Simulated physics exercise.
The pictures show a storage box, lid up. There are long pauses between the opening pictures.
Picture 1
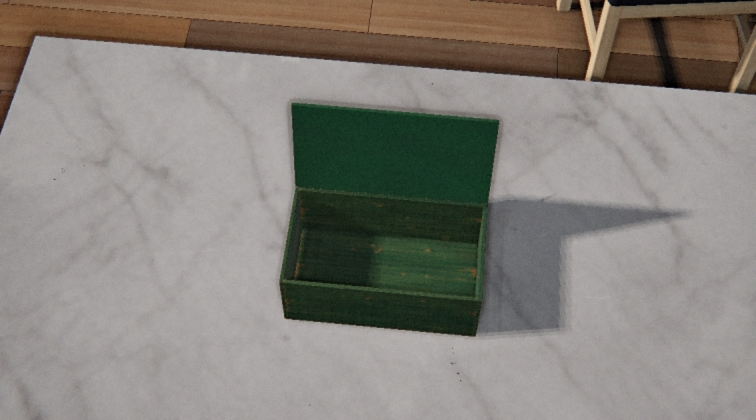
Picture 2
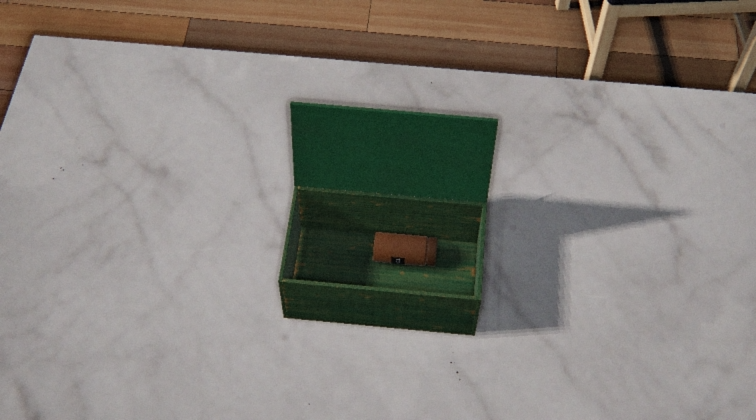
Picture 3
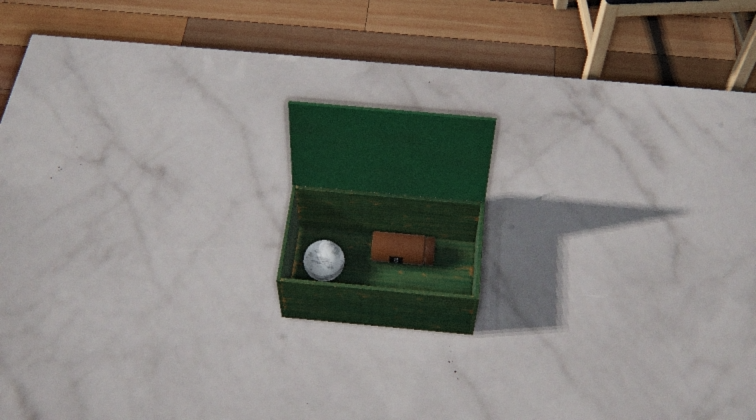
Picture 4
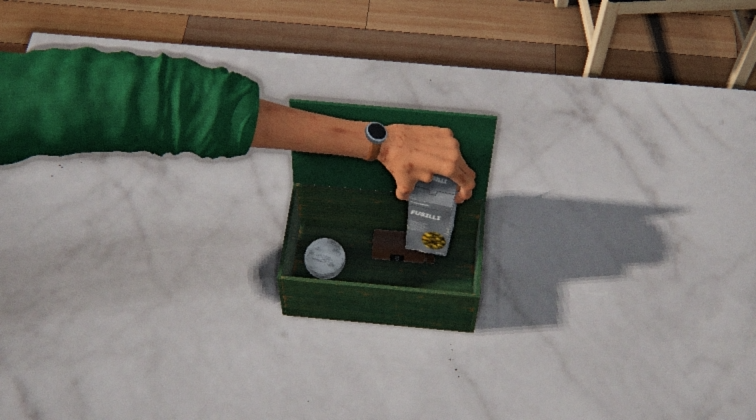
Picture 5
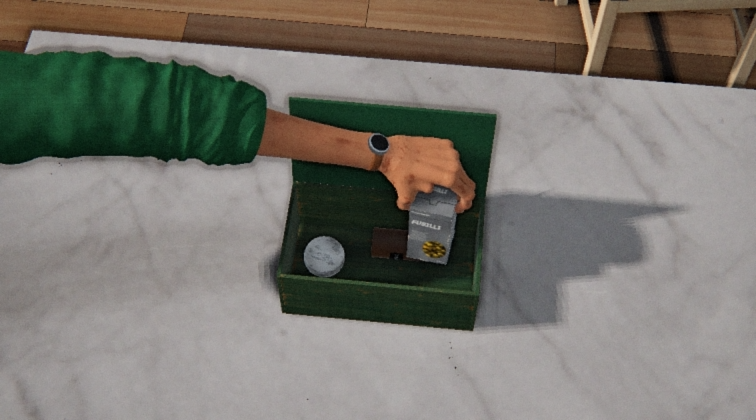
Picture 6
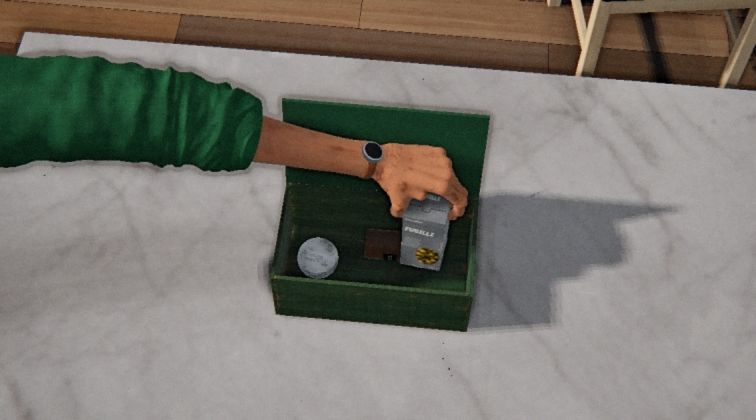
A hand in a green sleeve lowered a grey carton into the right side of an open green box, where a brown can-like object and then a white ball had already appeared.
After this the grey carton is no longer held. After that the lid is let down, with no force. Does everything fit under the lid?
In the end the lid stays ajar.
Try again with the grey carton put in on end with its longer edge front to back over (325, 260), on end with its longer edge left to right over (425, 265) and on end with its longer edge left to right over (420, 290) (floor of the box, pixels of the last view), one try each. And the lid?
First, it shuts flat; second, it will not close; third, it will not close.
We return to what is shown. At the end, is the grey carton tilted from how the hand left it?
The grey carton tips.
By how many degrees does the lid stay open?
About 20°.
Then, 0.90 s past the last view, lid starting down; grey carton rocked 42° from its first pose near (420, 259).
Then, 1.50 s past the last view, lid 65° above the rim; grey carton rocked 43° from its first pose near (420, 258).
Then, 1.90 s past the last view, lid 33° above the rim; grey carton rocked 44° from its first pose near (420, 258).
Then, 3.70 s past the last view, lid 21° above the rim; grey carton rocked 47° from its first pose near (420, 255); brown shaker displaced a little.
Finally, lid 21° above the rim; down or leaning hard in the box, grey carton; the other 2 still in place. Final places as the last picture's camera would see them, grey carton near (420, 256).
